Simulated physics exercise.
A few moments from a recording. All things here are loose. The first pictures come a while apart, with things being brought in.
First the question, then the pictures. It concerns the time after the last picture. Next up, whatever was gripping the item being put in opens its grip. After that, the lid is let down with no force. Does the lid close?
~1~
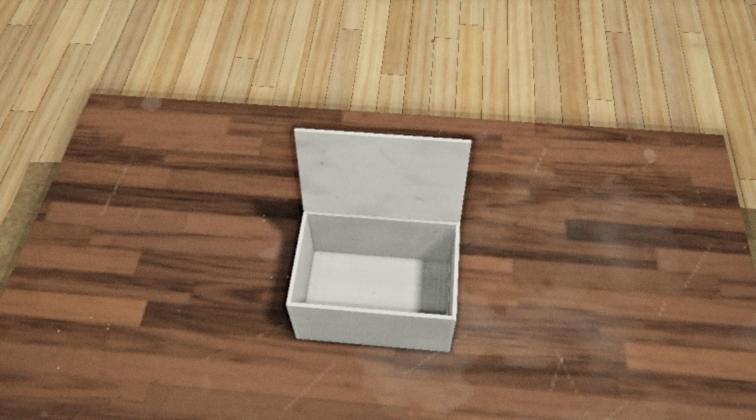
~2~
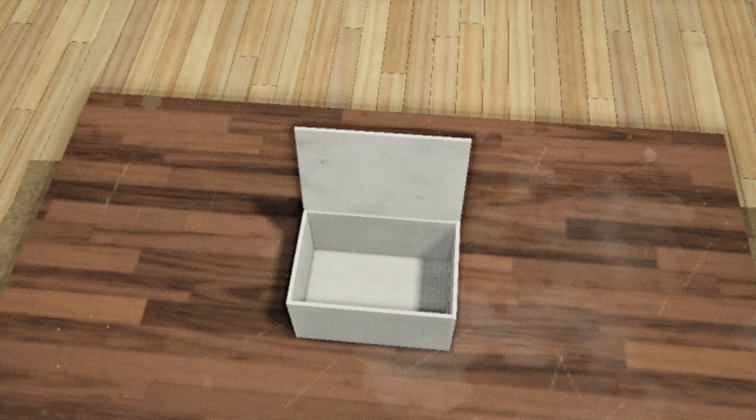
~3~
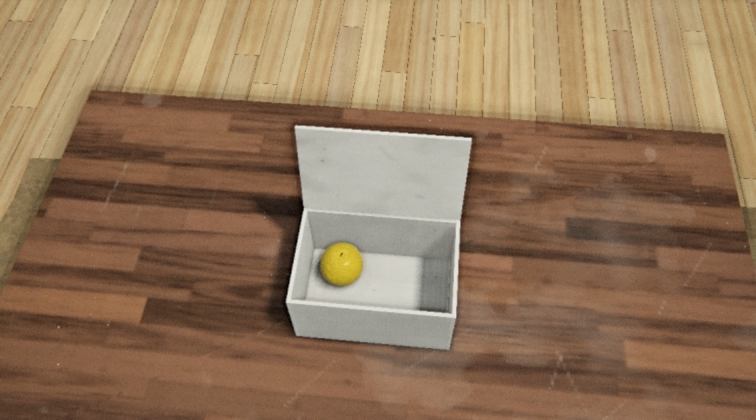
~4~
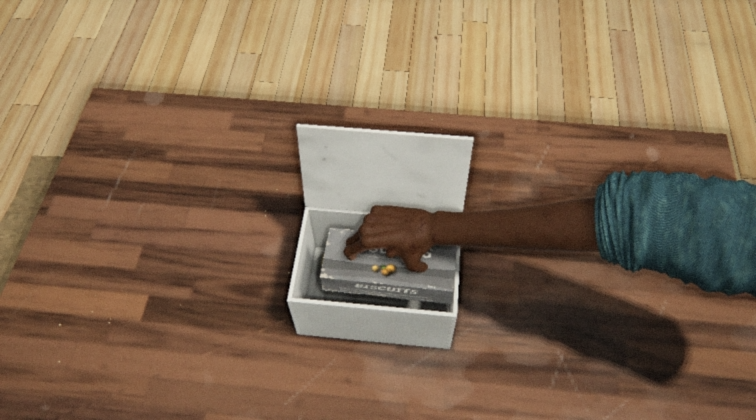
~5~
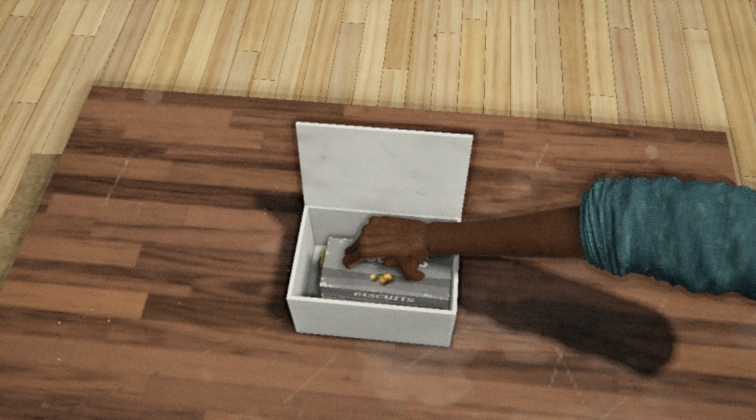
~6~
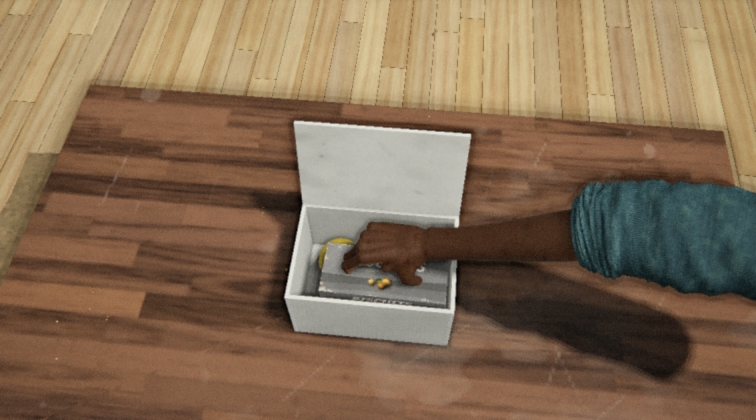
Yes: The box is going to be capped.
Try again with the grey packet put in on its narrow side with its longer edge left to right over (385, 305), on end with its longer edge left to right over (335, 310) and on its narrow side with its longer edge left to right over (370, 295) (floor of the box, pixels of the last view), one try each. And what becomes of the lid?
Going through the three tries, the lid settles all the way, then hangs open, then settles all the way.
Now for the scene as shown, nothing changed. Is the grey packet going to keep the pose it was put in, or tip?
Looking at the last picture, the grey packet sits at an angle.
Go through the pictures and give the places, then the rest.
The last thing is not in view yet, in the first frame.
The last thing is not in view yet, in the second frame.
The last thing is not in view yet; yellow apple (342, 264), in the third frame.
Still above its spot; grey packet (390, 265), in the fourth frame.
Still above its spot; grey packet (387, 274), in the fifth frame.
In place under the hand; grey packet (385, 279), in the sixth frame.
Then, 1.20 s after the last picture, lid starting down; grey packet tipped 55° from how it was near (372, 289); yellow apple rolled a little.
Then, 1.80 s after the last picture, lid 37° above the rim; grey packet tipped 55° from how it was near (372, 288); yellow apple rolled a little.
At rest, lid shut; tipped over in the box, grey packet; yellow apple in place. Seen from the same camera at the end, grey packet near (372, 287).
